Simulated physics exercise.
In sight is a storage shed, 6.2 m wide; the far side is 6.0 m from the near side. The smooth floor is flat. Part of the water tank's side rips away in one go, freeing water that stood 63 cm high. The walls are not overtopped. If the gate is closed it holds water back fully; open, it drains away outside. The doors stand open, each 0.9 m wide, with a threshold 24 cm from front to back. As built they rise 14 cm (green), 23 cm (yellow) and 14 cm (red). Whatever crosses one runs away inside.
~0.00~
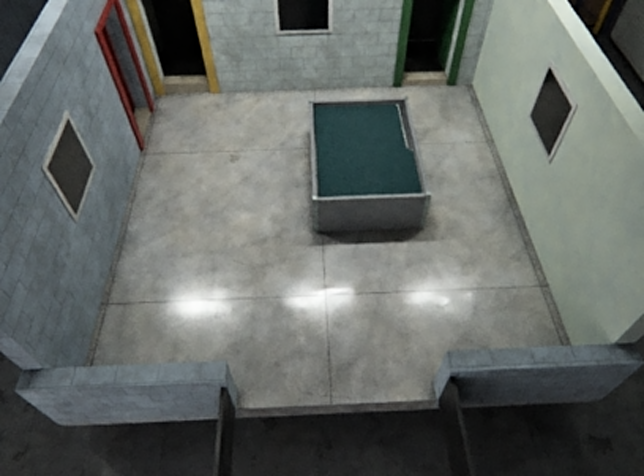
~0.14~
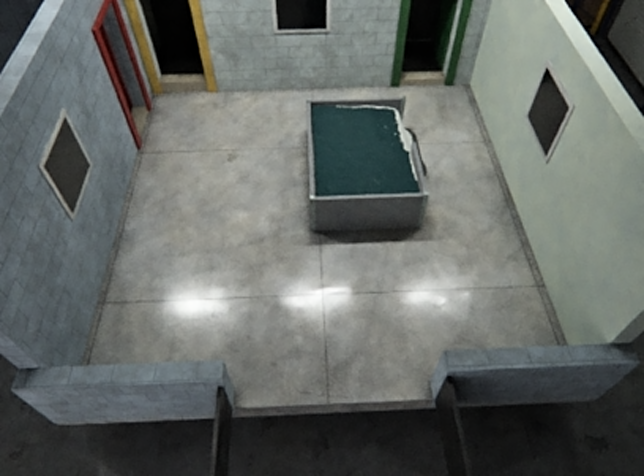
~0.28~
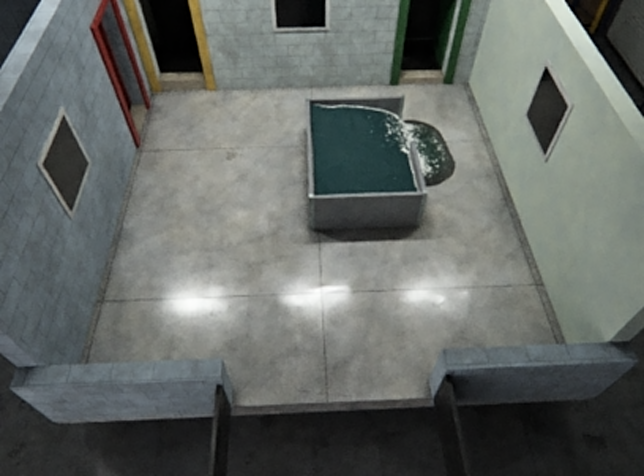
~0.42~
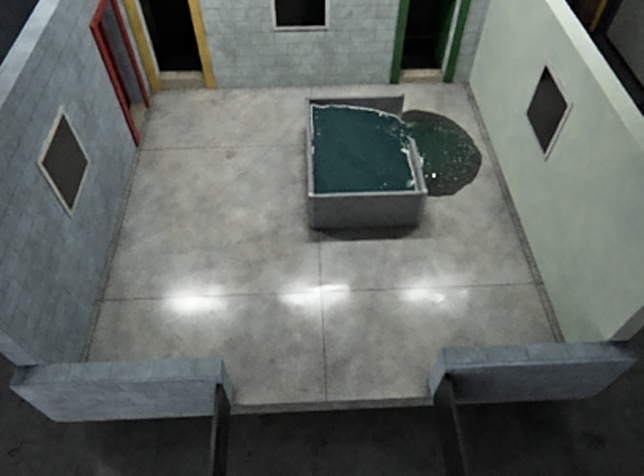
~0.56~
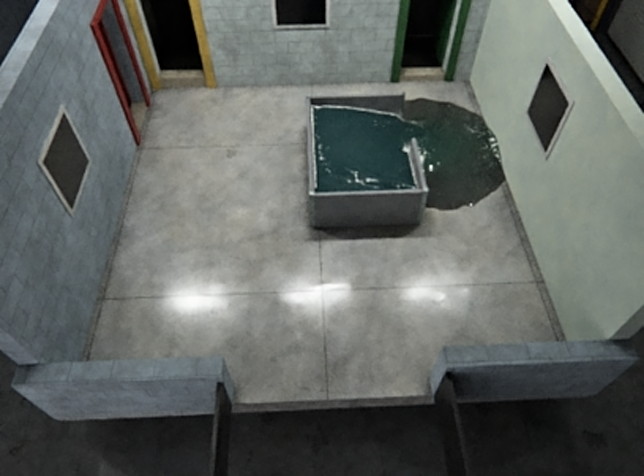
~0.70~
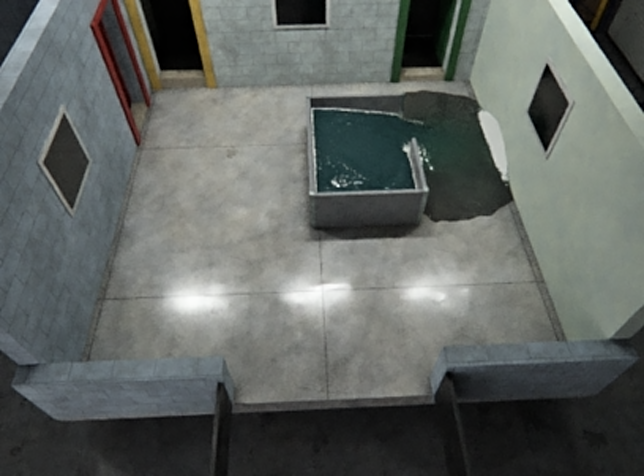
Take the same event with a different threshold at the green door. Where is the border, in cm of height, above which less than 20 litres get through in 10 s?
Close to 19 cm is just enough.
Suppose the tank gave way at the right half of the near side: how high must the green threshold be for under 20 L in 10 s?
About 6.0 cm.
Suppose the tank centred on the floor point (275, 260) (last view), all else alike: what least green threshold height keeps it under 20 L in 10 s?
About 14.5 cm.
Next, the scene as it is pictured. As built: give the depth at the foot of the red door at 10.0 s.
Some 8.0 cm.
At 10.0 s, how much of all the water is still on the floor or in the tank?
About 88 per cent.
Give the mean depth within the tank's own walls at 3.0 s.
Some 24 cm.
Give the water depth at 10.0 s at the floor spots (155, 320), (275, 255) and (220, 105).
Roughly 8, 4 and 6 cm, in turn.
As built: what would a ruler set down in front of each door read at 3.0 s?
In cm: Green 21, yellow 0, red 0.
After 1.4 s water covers 15 % of the floor, deepest (48 cm) near (467, 81); 6 cm at the green door, 0 litres in over its 14 cm threshold.
After 3.0 s water covers 40 % of the floor, deepest (28 cm) near (485, 129); 21 cm at the green door, 33 litres in over its 14 cm threshold.
After 10.0 s water covers 100 % of the floor, deepest (9 cm) near (74, 391); 7 cm at the green door, 62 litres in over its 14 cm threshold.
At the green door as built, the water arrived by 1.1 s and peaked near 23 cm at 2.4 s.
With a threshold of 17.5 cm, 29 litres would have come in within the 10 s; with 23.5 cm, 7 litres. So under 20 litres takes about 19 cm.
